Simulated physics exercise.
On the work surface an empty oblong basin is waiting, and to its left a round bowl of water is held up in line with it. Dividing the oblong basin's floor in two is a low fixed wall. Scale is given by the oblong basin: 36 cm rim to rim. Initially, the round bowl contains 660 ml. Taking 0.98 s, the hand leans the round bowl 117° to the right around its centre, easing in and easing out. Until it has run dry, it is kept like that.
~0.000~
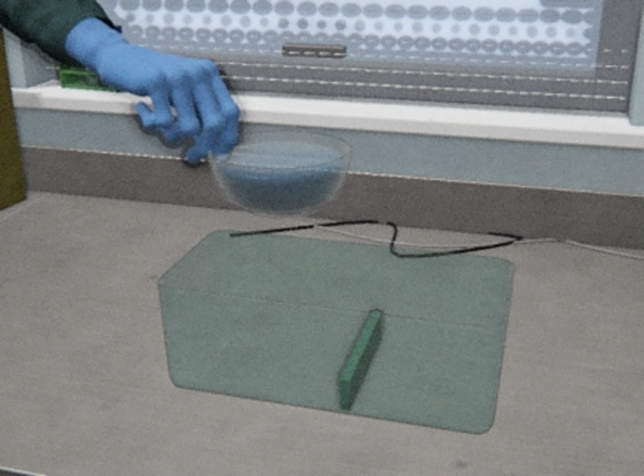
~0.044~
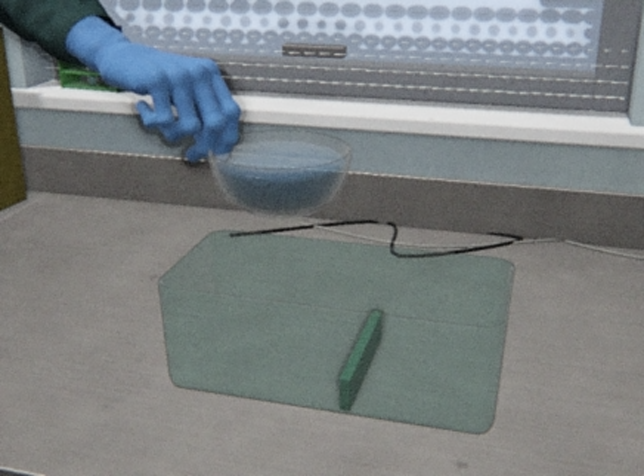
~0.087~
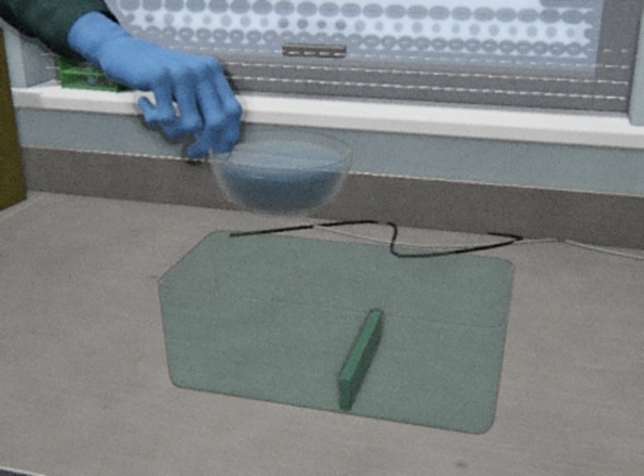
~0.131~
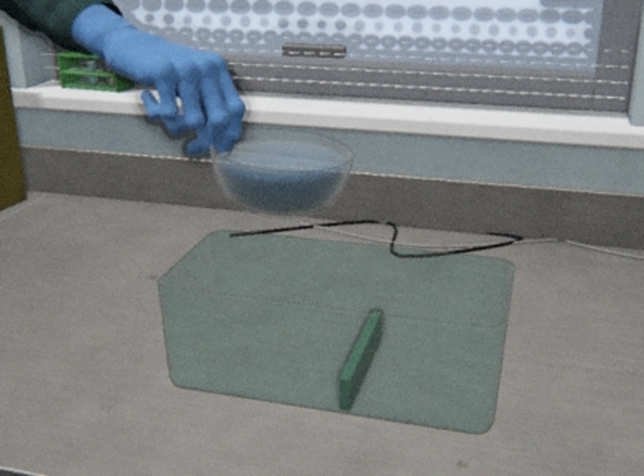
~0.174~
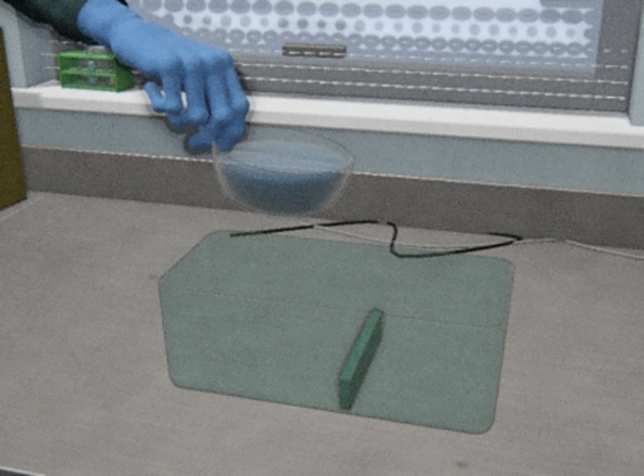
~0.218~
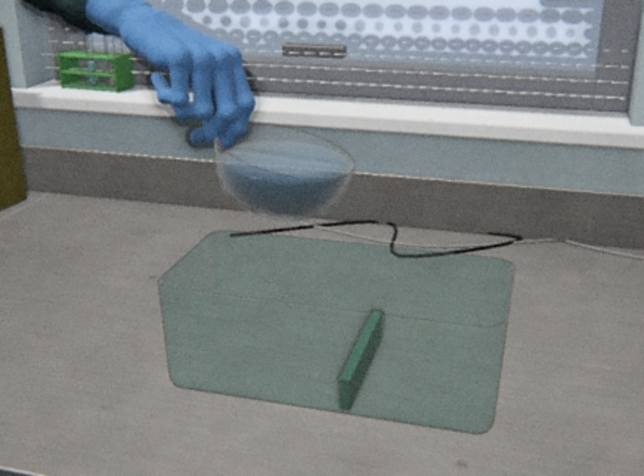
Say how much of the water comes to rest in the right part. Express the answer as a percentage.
About 77 per cent comes to rest there.
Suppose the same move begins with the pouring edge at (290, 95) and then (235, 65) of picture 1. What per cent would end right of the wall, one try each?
In order, 40 and 10 per cent.
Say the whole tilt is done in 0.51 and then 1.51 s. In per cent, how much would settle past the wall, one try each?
I'd say 60 percent on the first go, 85 percent on the next.
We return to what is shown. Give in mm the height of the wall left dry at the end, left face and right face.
Some 34 mm on the left and 18 mm on the right.
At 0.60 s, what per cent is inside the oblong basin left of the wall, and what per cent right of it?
Around 0 on the left side and 42 on the right side.
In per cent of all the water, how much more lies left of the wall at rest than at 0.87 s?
Difference: Approx. 1 %.
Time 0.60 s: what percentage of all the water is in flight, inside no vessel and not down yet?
It comes to about 34 percent.
Then, 0.60 s in, the tilt is 78° and 26 per cent is still to pour, 0 is left of the wall and 41 right of it.
Then, 0.87 s in, the tilt is 114° and 0 per cent is still to pour, 22 is left of the wall and 77 right of it.
Then, 1.16 s in, the tilt is 117° and 0 per cent is still to pour, 22 is left of the wall and 77 right of it.
Then, 1.48 s in, the tilt is 117° and 0 per cent is still to pour, 22 is left of the wall and 77 right of it.
Finally, 22 per cent lies left of the wall, 77 right of it and 0 outside.
